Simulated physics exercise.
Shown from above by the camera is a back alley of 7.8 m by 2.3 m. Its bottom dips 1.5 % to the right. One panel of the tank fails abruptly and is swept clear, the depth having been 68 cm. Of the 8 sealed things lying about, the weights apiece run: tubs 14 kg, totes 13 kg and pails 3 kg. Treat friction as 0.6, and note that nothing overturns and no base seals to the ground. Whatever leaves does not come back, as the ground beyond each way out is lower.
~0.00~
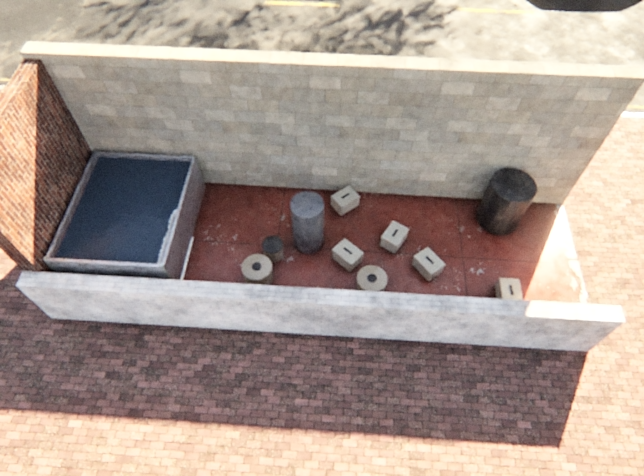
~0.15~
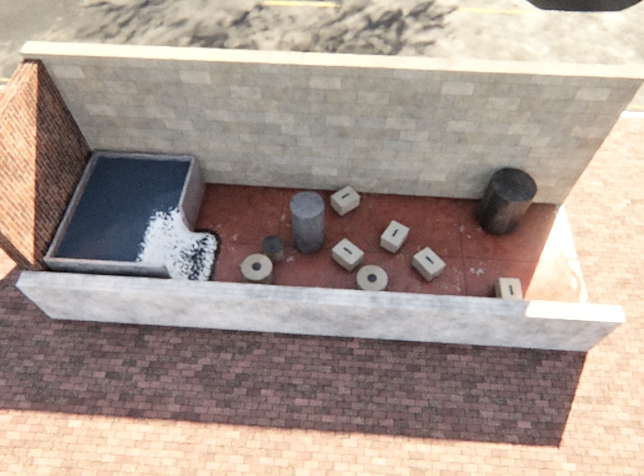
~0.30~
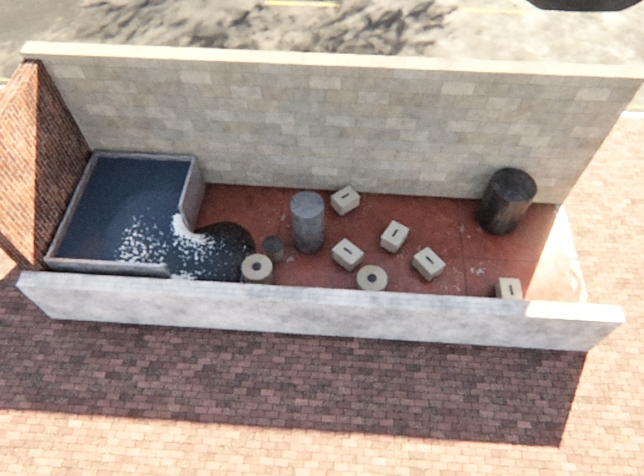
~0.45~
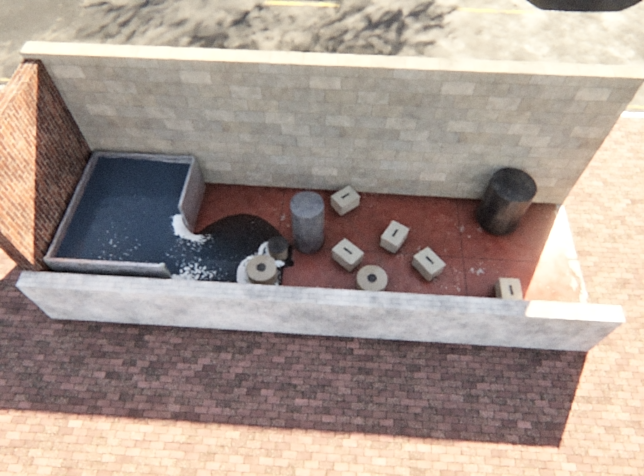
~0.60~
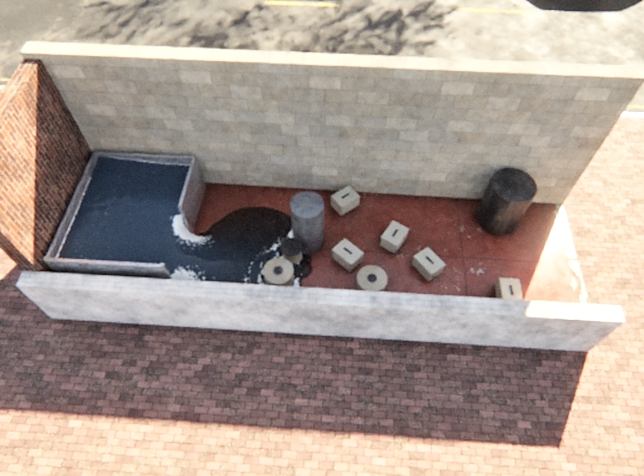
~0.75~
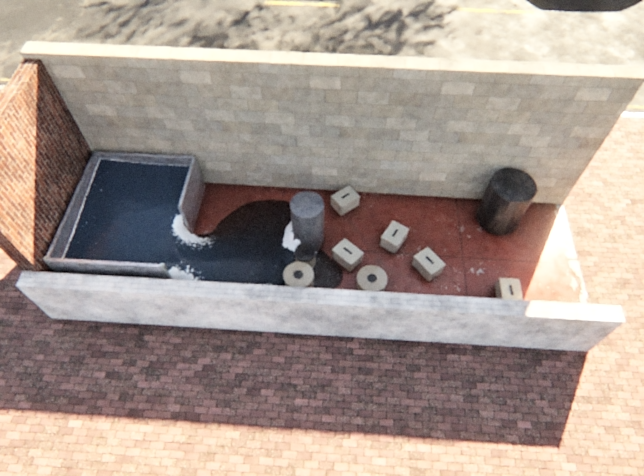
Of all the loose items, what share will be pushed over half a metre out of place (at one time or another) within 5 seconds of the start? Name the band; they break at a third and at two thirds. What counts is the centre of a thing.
No fewer than two thirds.
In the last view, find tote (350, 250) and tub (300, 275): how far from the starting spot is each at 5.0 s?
Respectively, 200 cm and washed out.
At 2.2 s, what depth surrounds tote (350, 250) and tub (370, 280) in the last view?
Roughly 7 and 12 cm.
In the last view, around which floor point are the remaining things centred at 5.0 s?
That lands at roughly (438, 236).
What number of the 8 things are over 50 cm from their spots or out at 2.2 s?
By my reckoning, 7.
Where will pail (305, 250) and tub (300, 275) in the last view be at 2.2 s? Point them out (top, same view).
Near (491, 252) and (510, 295).
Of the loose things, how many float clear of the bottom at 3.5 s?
It comes to 2.
After 1.1 s 2 of 8 are over 50 cm from their spots; 2 afloat.
After 2.2 s 7 of 8 are over 50 cm from their spots; 3 afloat.
After 3.5 s 8 of 8 are over 50 cm from their spots; 2 afloat.
After 5.0 s 8 of 8 are over 50 cm from their spots, and 8 have been at some point; 2 afloat.
